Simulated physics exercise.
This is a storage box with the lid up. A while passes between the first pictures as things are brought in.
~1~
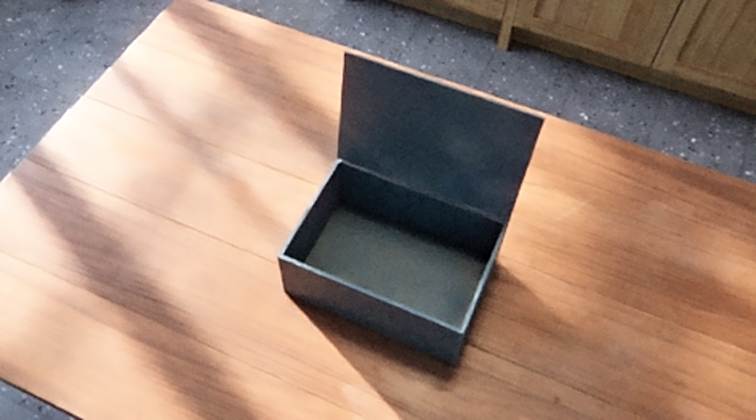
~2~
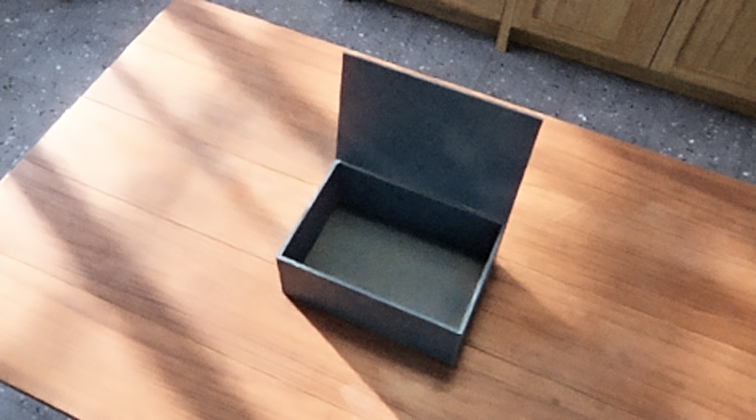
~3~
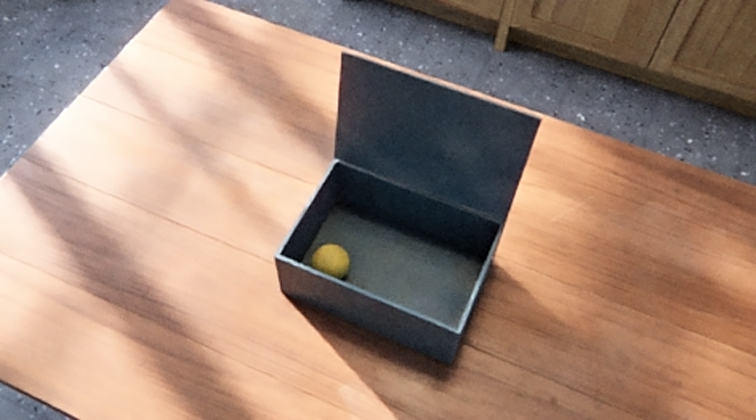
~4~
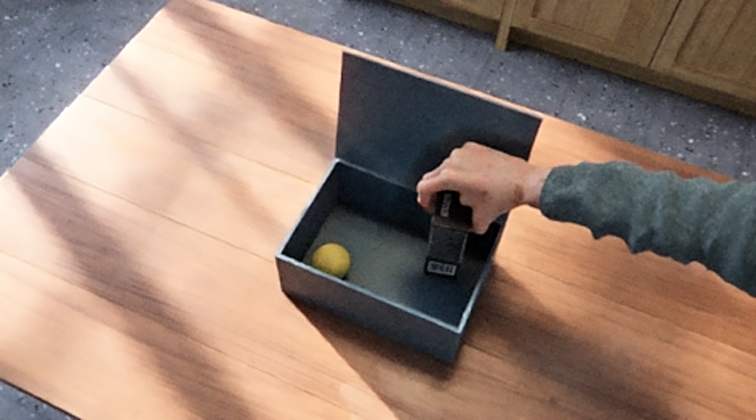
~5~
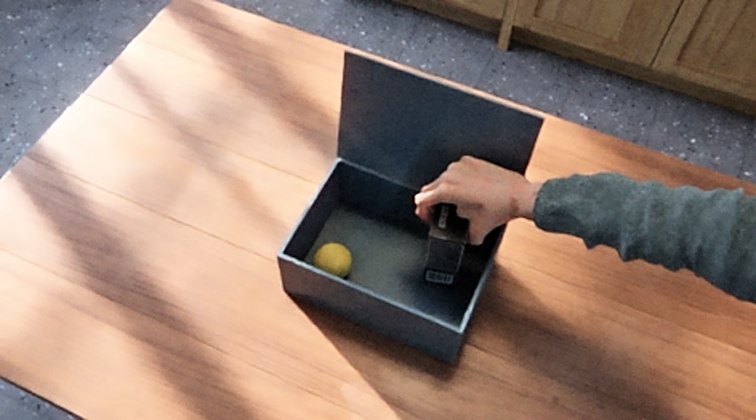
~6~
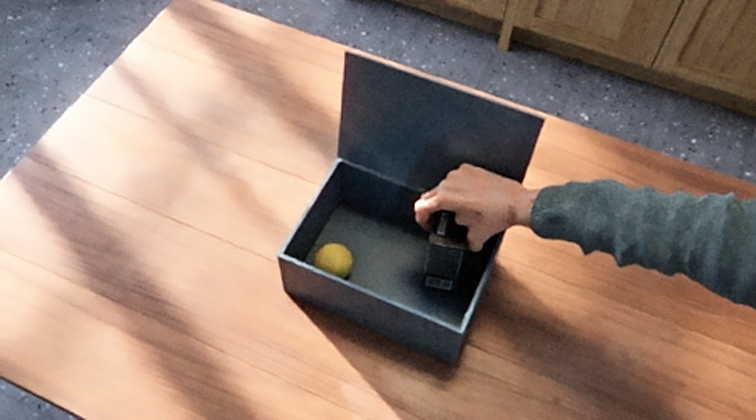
A hand in a grey-green sleeve lowered a black carton into the right side of an open dark box on a wooden table, still holding it, after a yellow lemon had appeared inside at left.
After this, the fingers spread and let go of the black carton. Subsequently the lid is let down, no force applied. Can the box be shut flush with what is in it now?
No, not flush.
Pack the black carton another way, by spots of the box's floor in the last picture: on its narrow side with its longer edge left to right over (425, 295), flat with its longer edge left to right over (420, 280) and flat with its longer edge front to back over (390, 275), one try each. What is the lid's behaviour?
With the first placement it drops into place; with the second it drops into place; with the third it drops into place.
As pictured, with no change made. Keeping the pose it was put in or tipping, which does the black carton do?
Once everything settles, the black carton keeps its original angle.
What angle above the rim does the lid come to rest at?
Near 60°.
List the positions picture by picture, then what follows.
In the first picture, the last thing is not in view yet.
In the second picture, the last thing is not in view yet.
In the third picture, the last thing is not in view yet; yellow lemon (331, 264).
The fourth picture shows coming down; black carton (448, 233); yellow lemon (331, 263).
The fifth picture shows coming down; black carton (446, 243); yellow lemon (333, 262).
The sixth picture shows put in, still held; black carton (445, 249); yellow lemon (334, 263).
Then, 1.10 s later than the last frame, lid starting down.
Then, 1.40 s later than the last frame, lid 72° above the rim.
When it is over, lid 62° above the rim; both as before. End places, in pixels of the last picture, black carton near (445, 249).
